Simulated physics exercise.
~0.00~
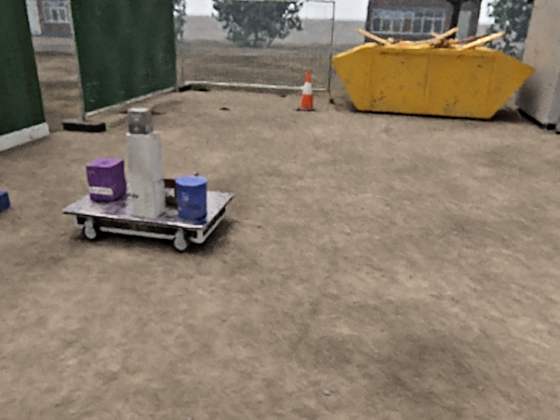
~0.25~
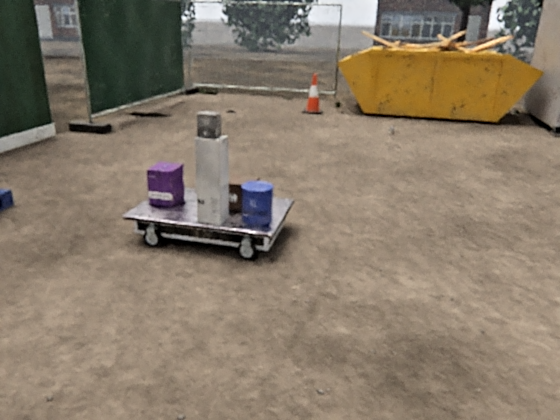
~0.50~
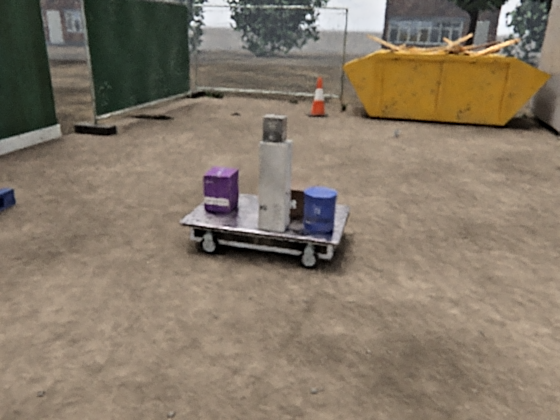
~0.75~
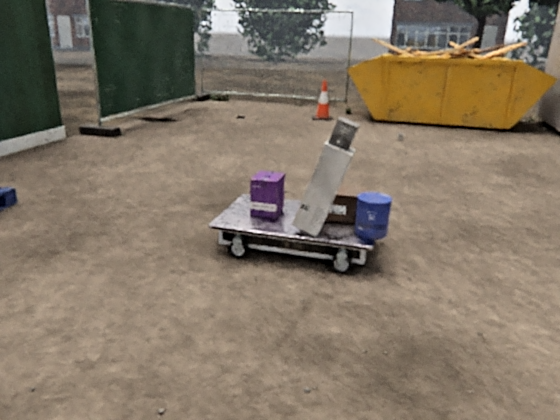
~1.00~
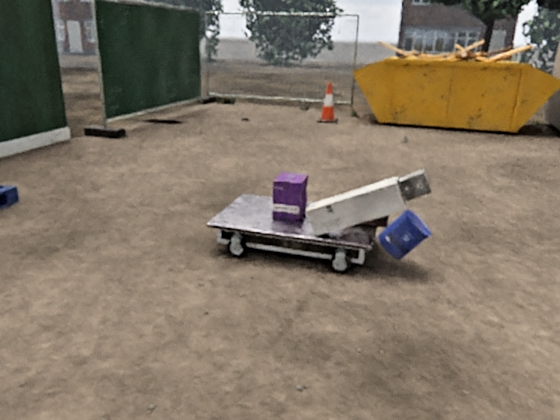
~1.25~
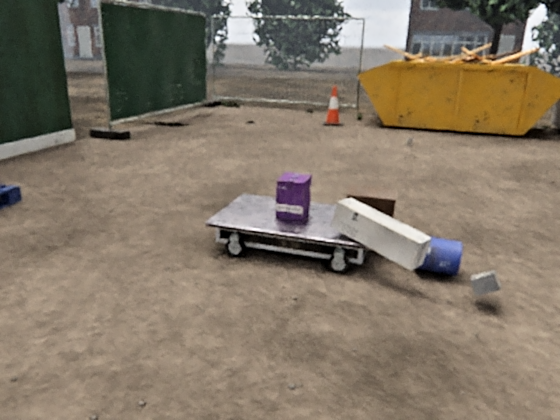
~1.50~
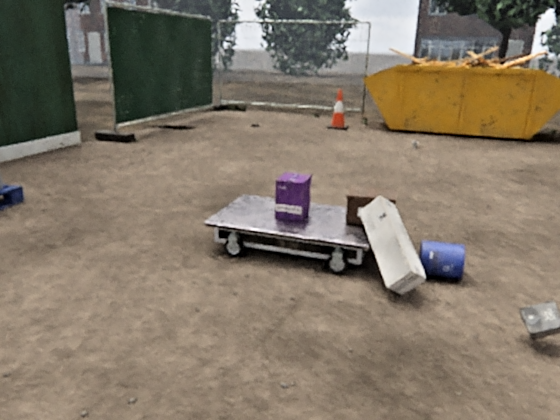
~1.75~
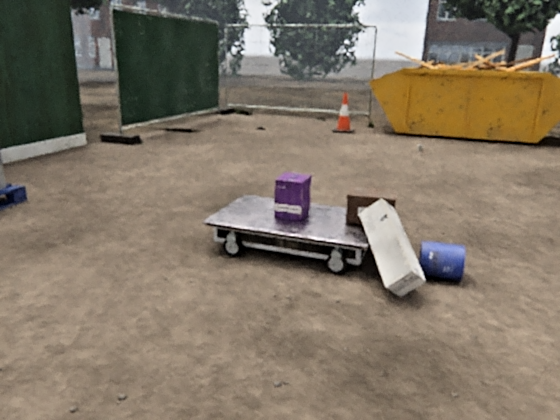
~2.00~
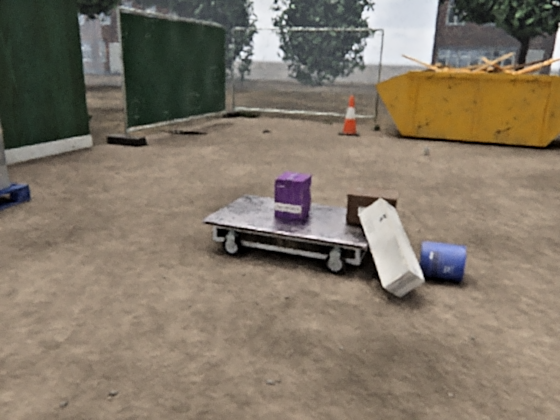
A tall white box with a small grey box on top toppled to the right as a low cart rolled right and stopped, knocking into a blue pail; all three went off the deck, while the purple box and brown tote stayed aboard.
